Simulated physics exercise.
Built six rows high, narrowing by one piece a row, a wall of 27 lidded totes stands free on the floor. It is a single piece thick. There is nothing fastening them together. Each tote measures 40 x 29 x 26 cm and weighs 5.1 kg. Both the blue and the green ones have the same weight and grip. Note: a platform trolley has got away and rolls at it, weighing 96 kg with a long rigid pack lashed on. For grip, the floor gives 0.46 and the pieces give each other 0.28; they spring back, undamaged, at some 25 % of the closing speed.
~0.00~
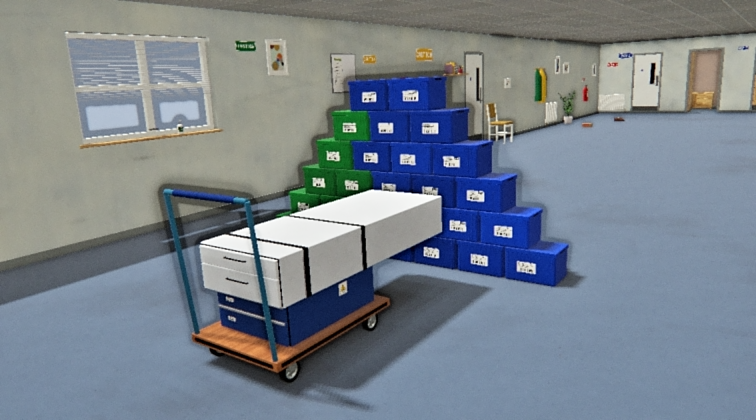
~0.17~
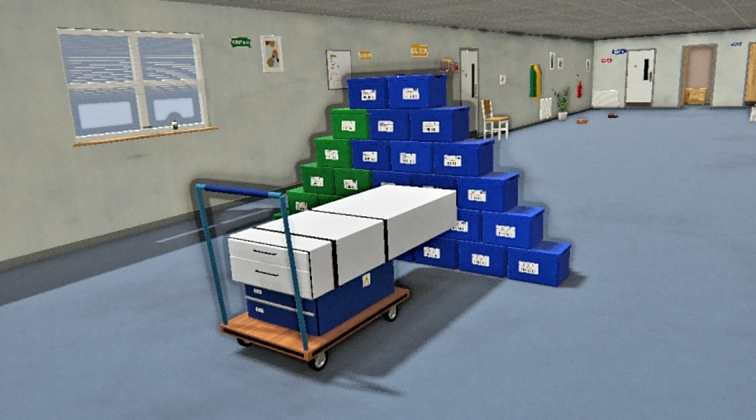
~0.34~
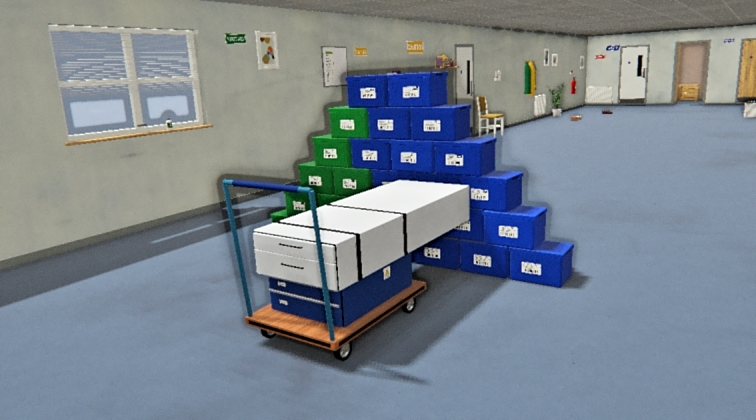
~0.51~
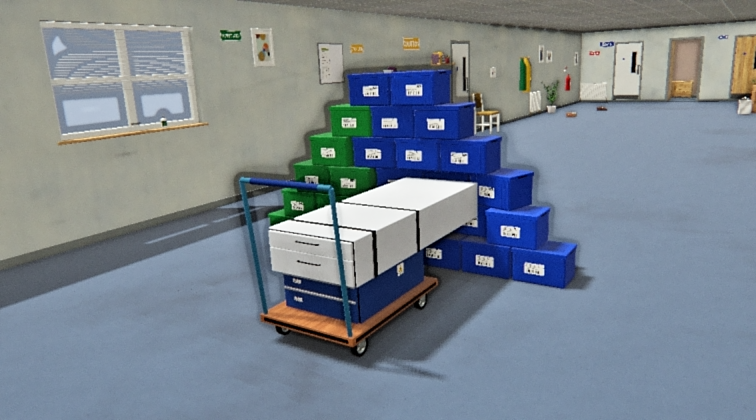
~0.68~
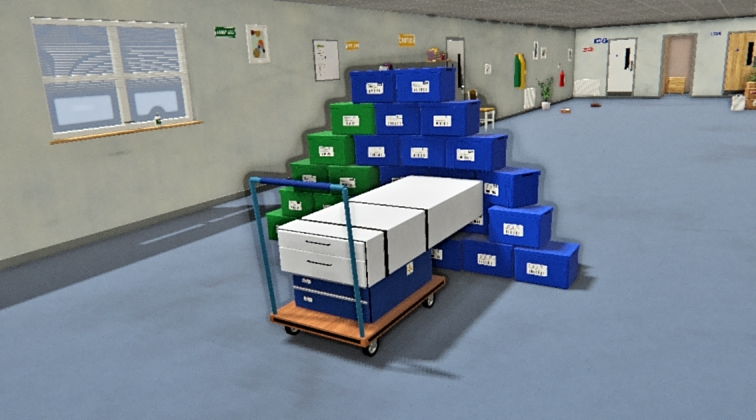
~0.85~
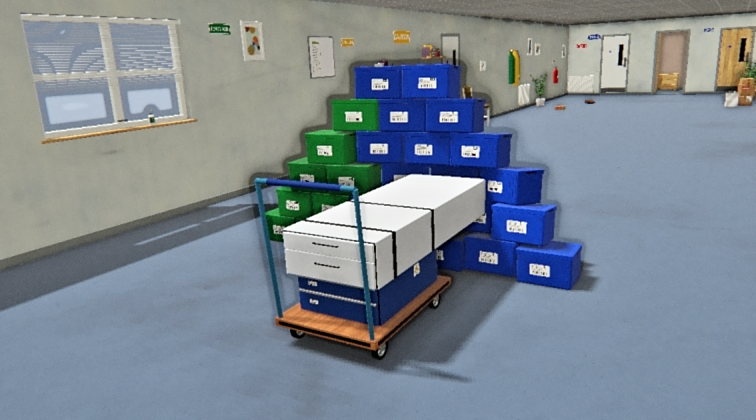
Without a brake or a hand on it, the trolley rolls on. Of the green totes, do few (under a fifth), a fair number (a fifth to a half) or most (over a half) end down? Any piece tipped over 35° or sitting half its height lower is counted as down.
Few.
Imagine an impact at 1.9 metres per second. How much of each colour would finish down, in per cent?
The green would finish 10 in a hundred down, the blue 60 in a hundred.
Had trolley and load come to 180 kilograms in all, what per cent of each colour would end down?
Share down - green: 10; blue: 70 (per cent).
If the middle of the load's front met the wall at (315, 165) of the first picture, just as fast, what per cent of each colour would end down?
Down at the end: Green 20%, blue 0%.
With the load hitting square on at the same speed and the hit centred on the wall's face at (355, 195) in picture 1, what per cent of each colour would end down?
That would leave green at 60 % and blue at 40 %.
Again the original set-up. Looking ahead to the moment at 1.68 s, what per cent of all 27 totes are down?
50 %.
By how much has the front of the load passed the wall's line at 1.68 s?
Roughly 25 cm.
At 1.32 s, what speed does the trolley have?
Roughly 0.0 m/s.
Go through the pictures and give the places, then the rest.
In the first picture (pixels give the middle of a visible side; the camera moves round a little), load (438, 209) 37 cm short of the wall; top green tote (349, 127); top blue tote (408, 95); none has stirred.
The second picture shows load (453, 203) 17 cm short of the wall; top green tote (348, 125).
The third picture shows load (466, 197) 25 mm into the wall's line; top green tote (347, 124); movement in 5 of them.
The fourth picture shows load (475, 194) 14 cm into the wall's line; top green tote (349, 122) 21 mm from its place; top blue tote (411, 89) 30 mm from its place; movement in 15 of them.
The fifth picture shows load (480, 192) 20 cm into the wall's line; top green tote (351, 120) 43 mm from its place; top blue tote (417, 86) 11 cm from its place; movement in 17 of them.
The sixth picture shows load (482, 191) 23 cm into the wall's line; top green tote (354, 116) 5° from how it stood; top blue tote (424, 82) 6° from how it stood; movement in 18 of them.
After 1.32 s, load 25 cm past the wall's line, stopped; none of the 9 green totes down (2 of 27 in all colours); top green tote 27° from how it stood; top blue tote 27° from how it stood, 10 cm lower.
After 1.68 s, load 25 cm past the wall's line, stopped; 1 of the 9 green totes down (13 of 27 in all colours); top green tote 73° from how it stood, 57 cm lower; top blue tote 60° from how it stood, 79 cm lower.
In the end (3.1 s), load 25 cm past the wall's line, stopped; 1 of the 9 green totes down (13 of 27 in all colours); top green tote on its side; top blue tote on its side. That is 11 per cent. From the last view, middles, top green tote near (398, 202), top blue tote near (471, 183).
